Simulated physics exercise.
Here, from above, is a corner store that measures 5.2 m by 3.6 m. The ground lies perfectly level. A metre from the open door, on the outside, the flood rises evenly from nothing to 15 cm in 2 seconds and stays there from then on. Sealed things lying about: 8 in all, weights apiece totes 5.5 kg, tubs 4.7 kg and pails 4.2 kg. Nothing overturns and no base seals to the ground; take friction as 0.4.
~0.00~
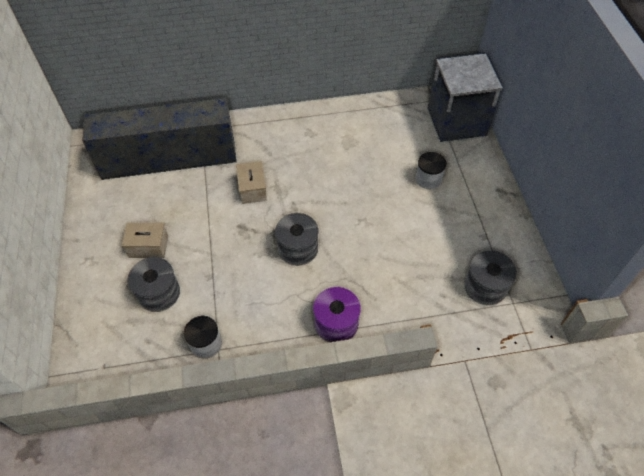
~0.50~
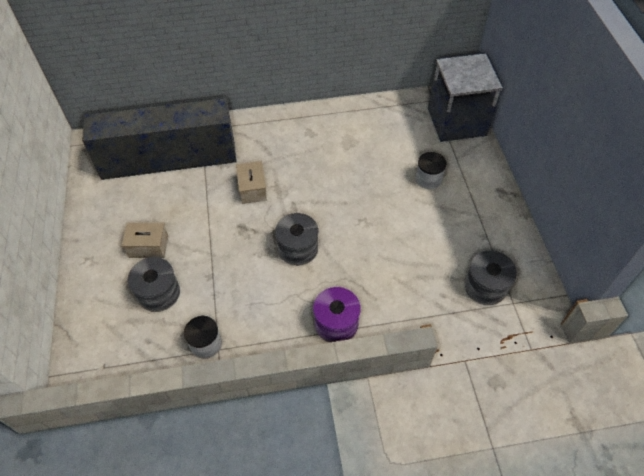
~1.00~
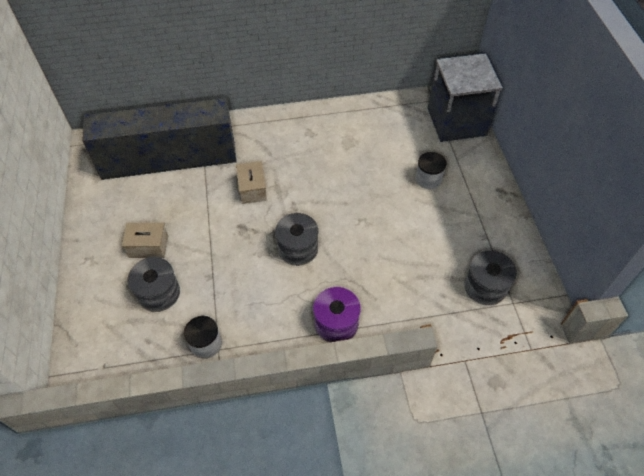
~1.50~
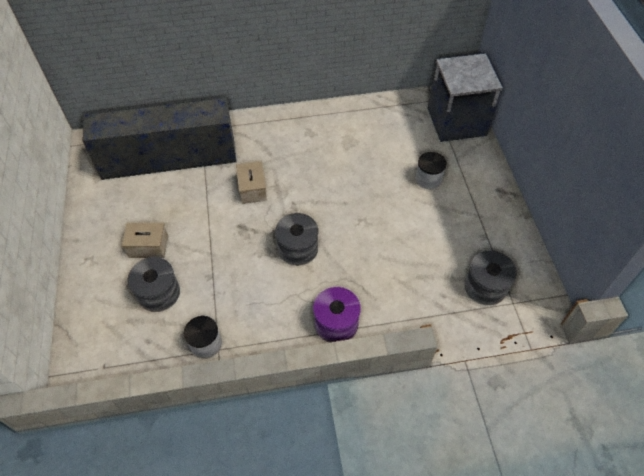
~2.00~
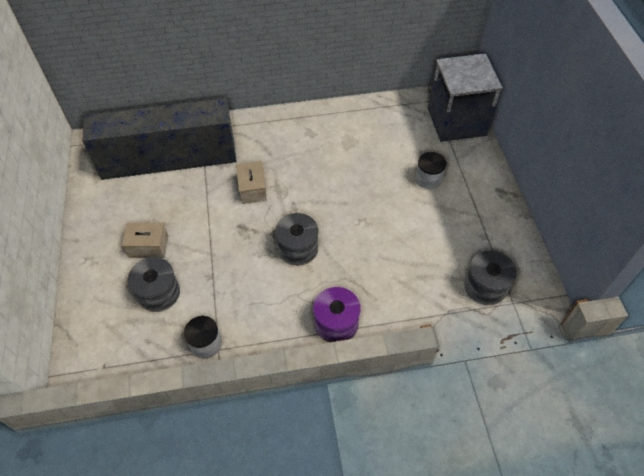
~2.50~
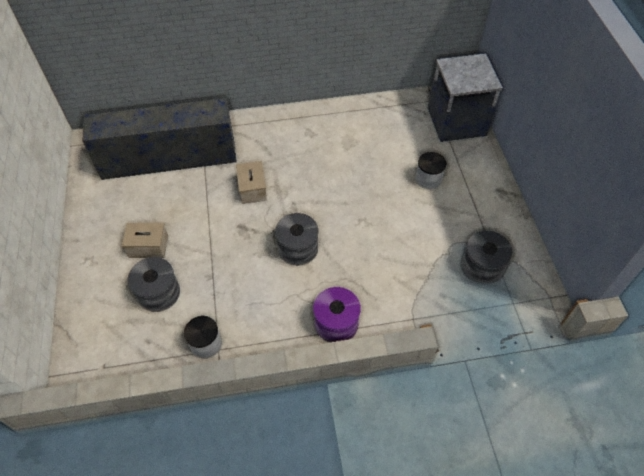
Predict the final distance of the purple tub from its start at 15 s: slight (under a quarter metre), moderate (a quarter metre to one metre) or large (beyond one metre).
Displacement: Moderate.
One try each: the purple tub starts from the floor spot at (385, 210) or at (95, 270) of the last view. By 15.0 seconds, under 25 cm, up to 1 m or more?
Going in order, it gets pushed a long way and then it gets pushed a long way.
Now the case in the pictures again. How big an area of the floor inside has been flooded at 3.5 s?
I'd put it close to 4.0 m2.
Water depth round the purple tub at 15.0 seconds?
I'd put it at about 5 cm.
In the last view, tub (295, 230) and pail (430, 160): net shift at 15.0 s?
Respectively 30 and 400 centimetres.
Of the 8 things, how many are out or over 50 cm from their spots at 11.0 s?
The number I get is 3.
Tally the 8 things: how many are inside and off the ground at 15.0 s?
Count: 7.
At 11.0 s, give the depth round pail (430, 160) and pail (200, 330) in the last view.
First about 8 cm, second about 2 cm.
After 3.5 s the purple tub is near (337, 307), 0.0 m from its start, aground; 0 afloat.
After 6.8 s the purple tub is near (337, 307), 0.0 m from its start, aground; 2 afloat.
After 11.0 s the purple tub is near (337, 307), 0.0 m from its start, aground; 3 afloat.
After 15.0 s the purple tub is near (390, 294), 0.5 m from its start, afloat; 7 afloat.
